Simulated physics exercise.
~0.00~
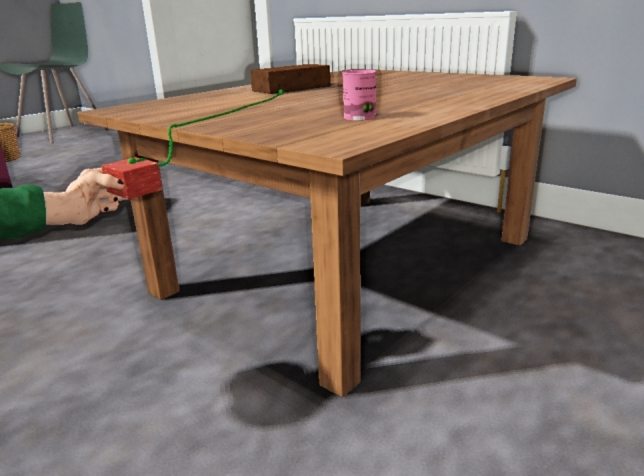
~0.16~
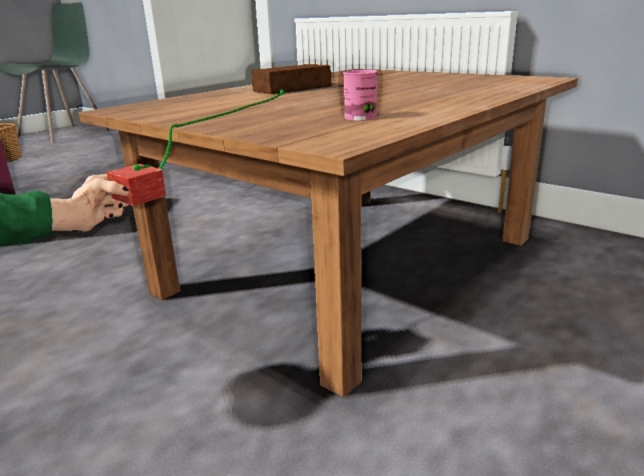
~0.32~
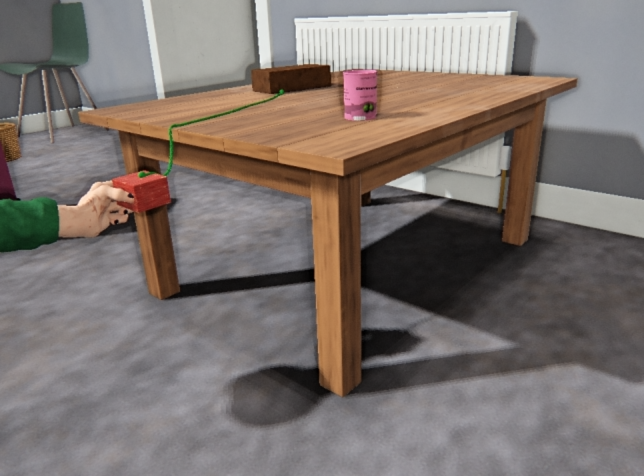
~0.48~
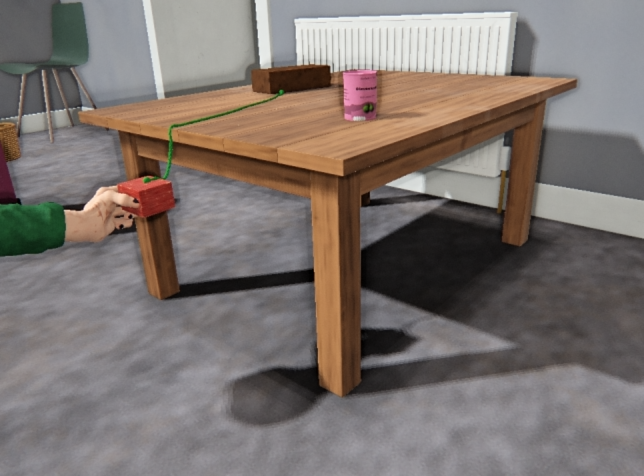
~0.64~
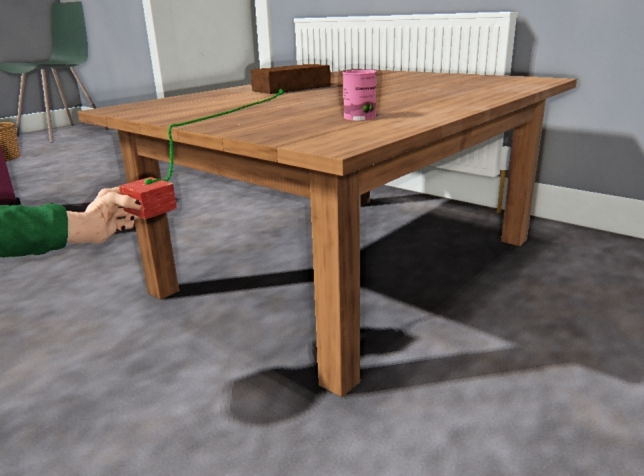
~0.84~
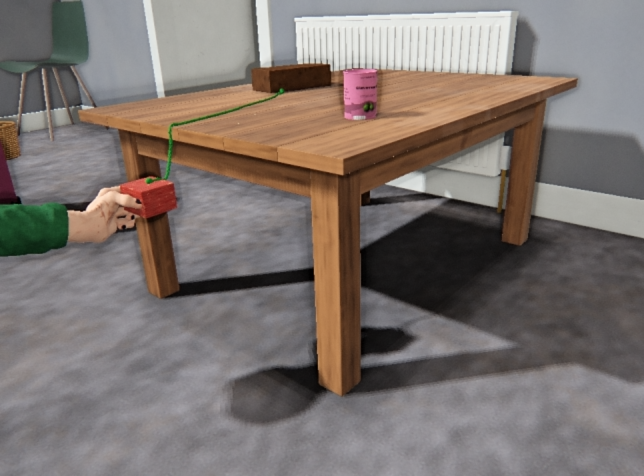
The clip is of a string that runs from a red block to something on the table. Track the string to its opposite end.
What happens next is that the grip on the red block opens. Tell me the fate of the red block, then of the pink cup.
Well, the red block stays suspended and the pink cup holds its position by the finish.
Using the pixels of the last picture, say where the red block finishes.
It ends up at (136, 228).
After 1.32 s, block off the ground near (197, 190); brick in place; cup in place.
After 1.90 s, block off the ground near (136, 226); brick in place; cup in place.
After 2.88 s, block off the ground near (153, 227); brick in place; cup in place.
In the end, block off the ground near (136, 228); brick in place; cup in place. The red block hangs in the air and the pink cup remains where it stands.
